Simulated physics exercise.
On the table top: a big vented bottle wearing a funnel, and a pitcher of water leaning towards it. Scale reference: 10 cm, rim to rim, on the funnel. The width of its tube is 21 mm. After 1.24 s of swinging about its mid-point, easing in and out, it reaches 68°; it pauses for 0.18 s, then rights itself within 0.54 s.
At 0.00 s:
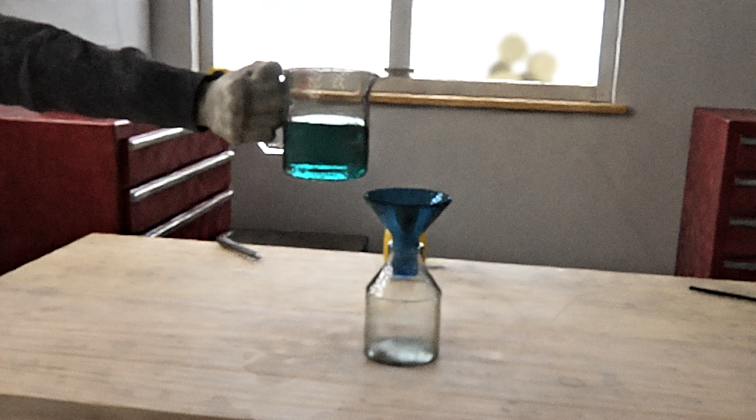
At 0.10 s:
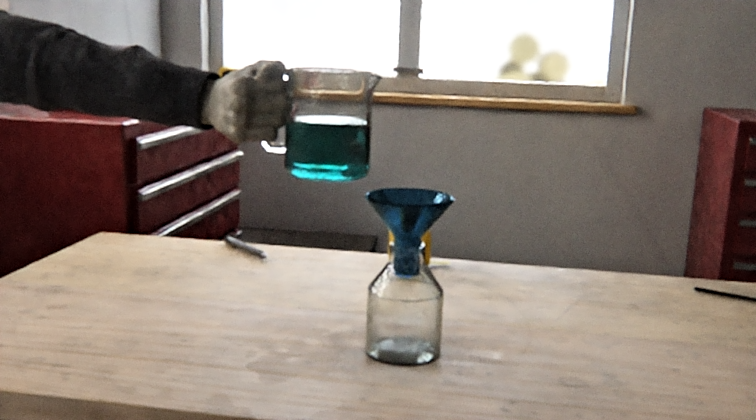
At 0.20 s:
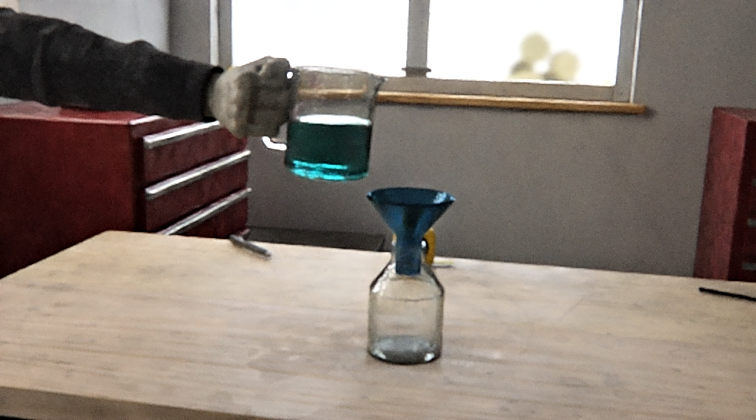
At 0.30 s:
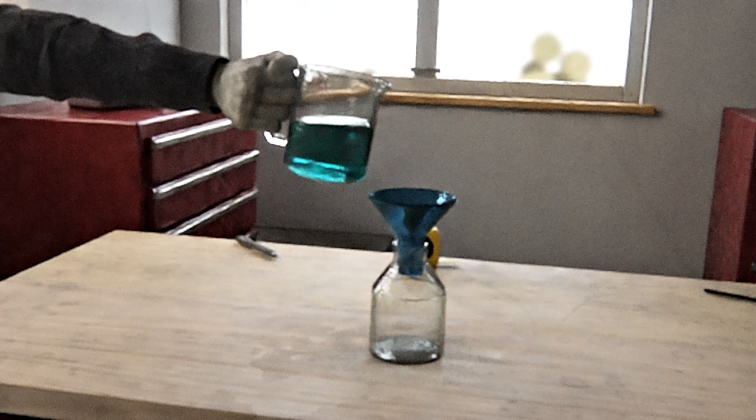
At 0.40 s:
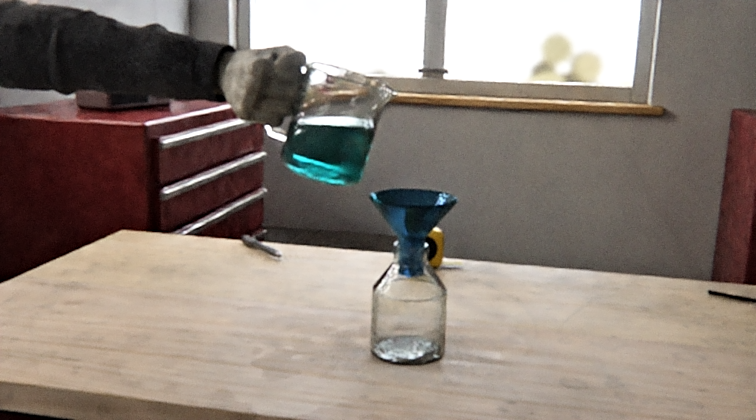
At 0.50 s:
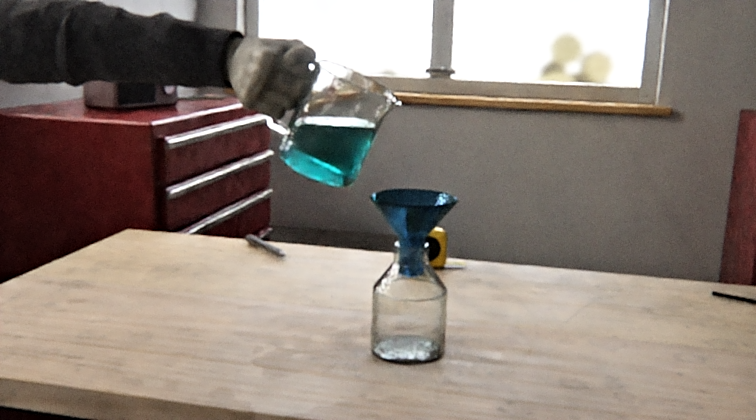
A glass pitcher of blue-green liquid, held by a gloved hand above a clear bottle with a blue funnel on a wooden table, stayed almost level at first, then tilted gradually to the right.
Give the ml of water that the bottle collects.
Roughly 160 ml goes into the bottle.
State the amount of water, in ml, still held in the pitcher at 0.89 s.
480 ml.
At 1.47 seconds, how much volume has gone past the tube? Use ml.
The volume is close to 50 ml.
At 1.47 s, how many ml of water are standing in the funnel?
Roughly 70 ml.
Then, 0.89 s in, the tilt is 55° and 0 ml has passed the tube, 0 ml is in the funnel, 480 ml in the pitcher and 0 ml has missed.
Then, 1.17 s in, the tilt is 68° and 10 ml has passed the tube, 25 ml is in the funnel, 415 ml in the pitcher and 0 ml has missed.
Then, 1.47 s in, the tilt is 66° and 55 ml has passed the tube, 70 ml is in the funnel, 330 ml in the pitcher and 5 ml has missed.
Then, 1.80 s in, the tilt is 14° and 105 ml has passed the tube, 50 ml is in the funnel, 310 ml in the pitcher and 10 ml has missed.
Finally, 155 ml has passed the tube, 0 ml is in the funnel, 310 ml in the pitcher and 10 ml has missed.
